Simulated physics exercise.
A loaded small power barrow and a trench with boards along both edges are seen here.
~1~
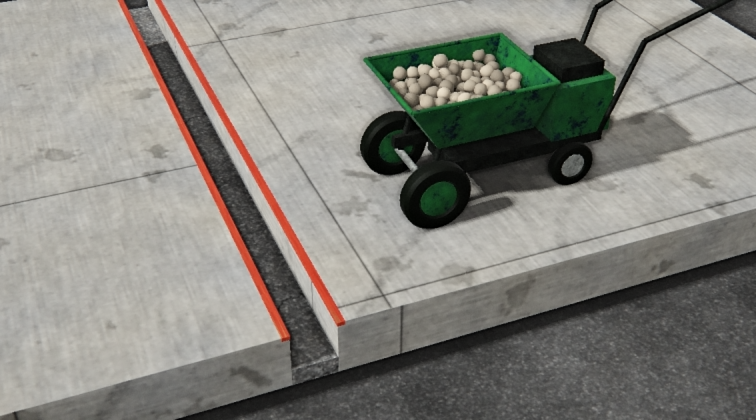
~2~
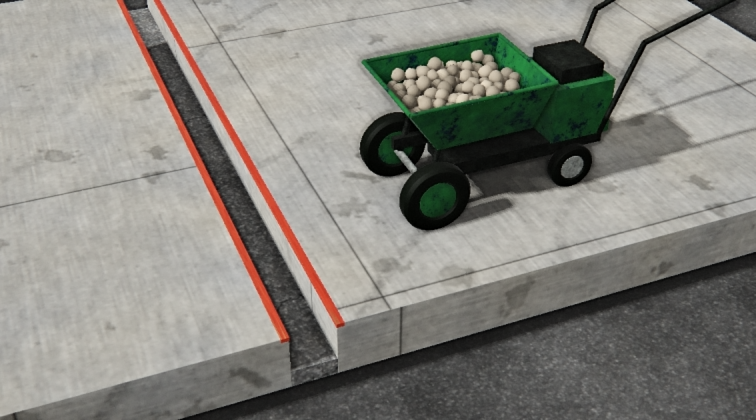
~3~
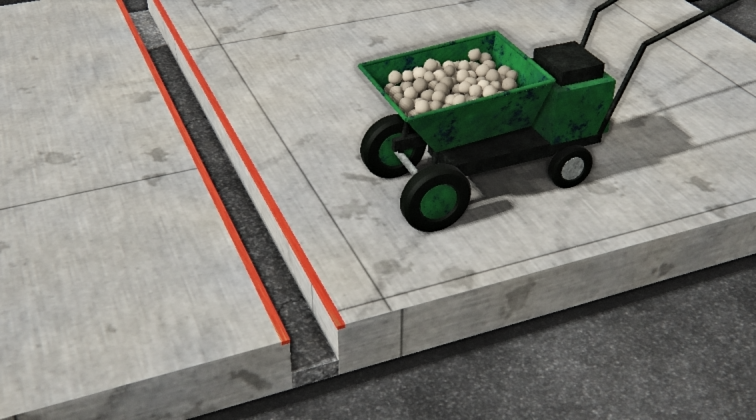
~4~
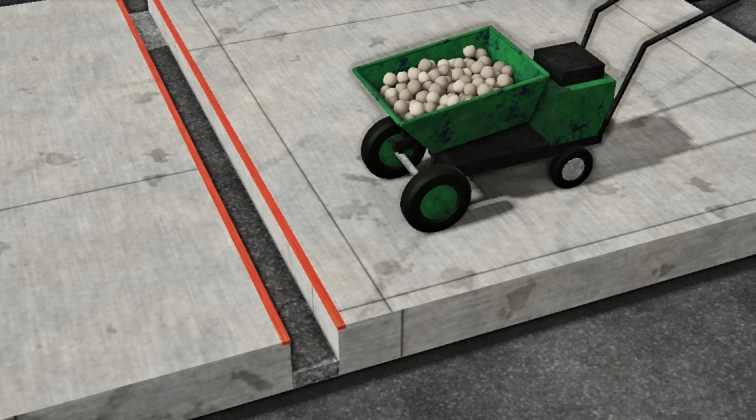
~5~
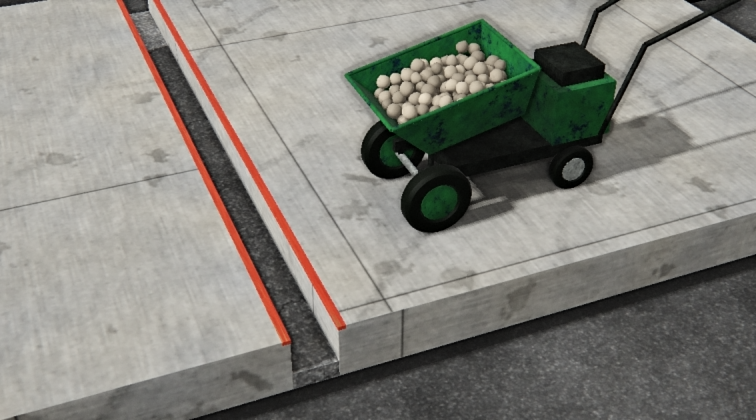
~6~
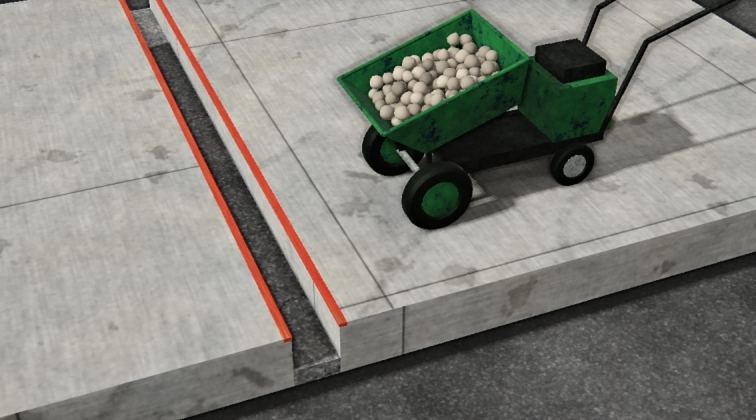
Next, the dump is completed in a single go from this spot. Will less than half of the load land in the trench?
No, most of it does.
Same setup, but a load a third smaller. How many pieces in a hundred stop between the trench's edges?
60 in a hundred, roughly.
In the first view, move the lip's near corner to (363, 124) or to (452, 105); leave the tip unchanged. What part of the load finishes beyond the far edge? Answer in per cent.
First spot: 30 %, second spot: 0 %.
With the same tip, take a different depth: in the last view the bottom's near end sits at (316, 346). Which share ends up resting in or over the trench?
50 %.
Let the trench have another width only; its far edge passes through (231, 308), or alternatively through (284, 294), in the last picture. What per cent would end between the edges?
The first case gives close to 60 per cent and the second close to 50 per cent.
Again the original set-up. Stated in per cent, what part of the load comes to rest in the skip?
I reckon some 0 percent.
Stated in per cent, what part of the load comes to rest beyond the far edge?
Roughly 0 per cent of the load.
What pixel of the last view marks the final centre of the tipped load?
Around (277, 238).
Just after the last frame, skip tipped steeply; every one in the skip.
A moment on, skip tipped steeply; almost all in the skip; about a tenth short of the trench; just a few in or heaped over the trench; just a few falling.
Further on, skip tipped right over; roughly a third in the skip; roughly a quarter short of the trench; roughly half in or heaped over the trench.
When it is over, skip tipped right over; roughly a third short of the trench; roughly two thirds in or heaped over the trench; just a few beyond it.
